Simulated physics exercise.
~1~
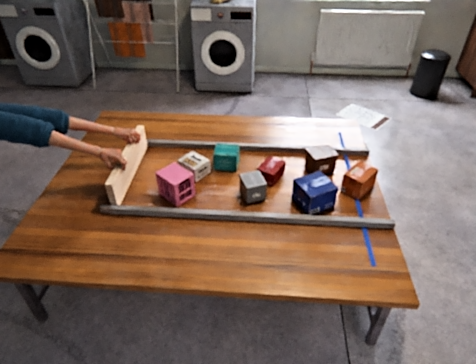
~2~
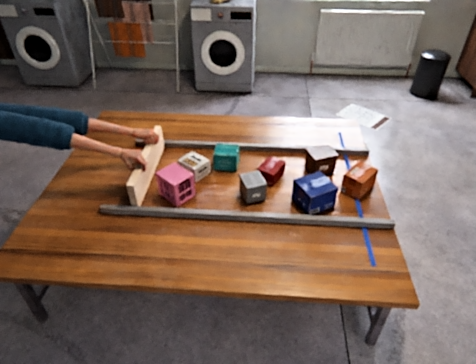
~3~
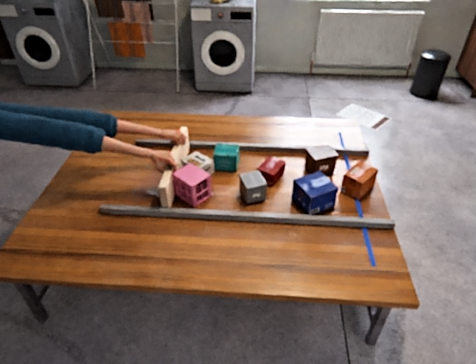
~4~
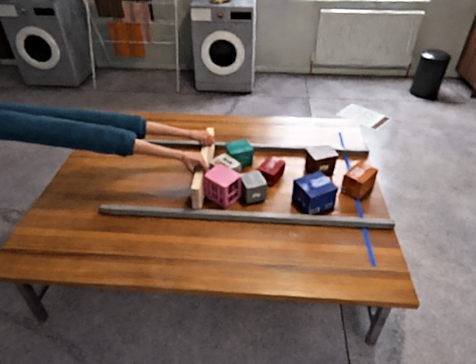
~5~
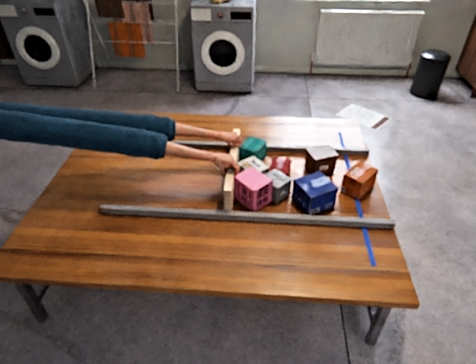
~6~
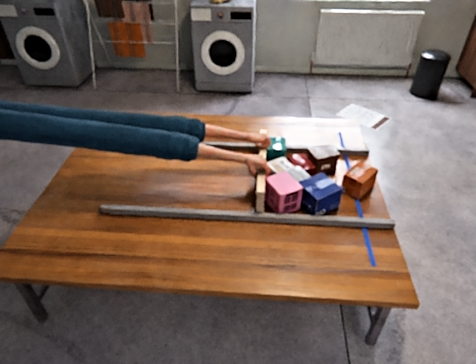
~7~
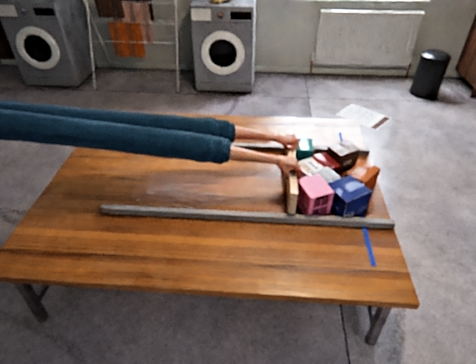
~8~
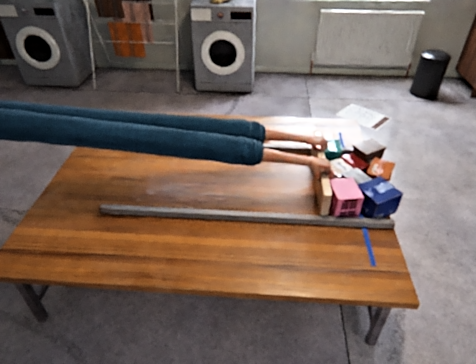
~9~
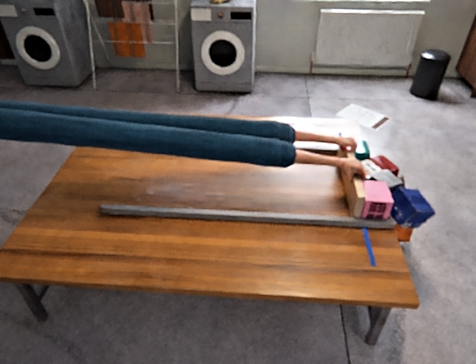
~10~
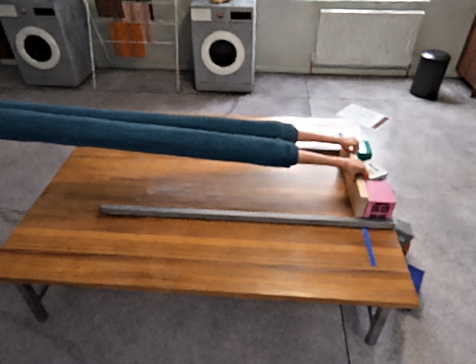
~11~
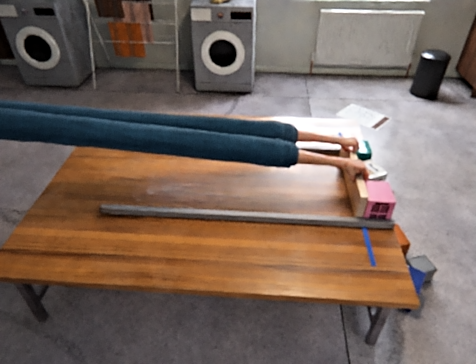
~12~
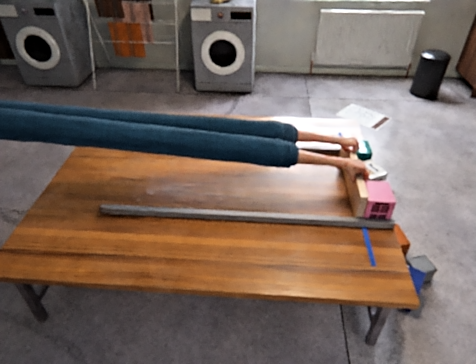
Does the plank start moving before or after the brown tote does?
The plank starts moving before the brown tote. The tote stays still until the plank has already pushed other boxes a good way along the table.
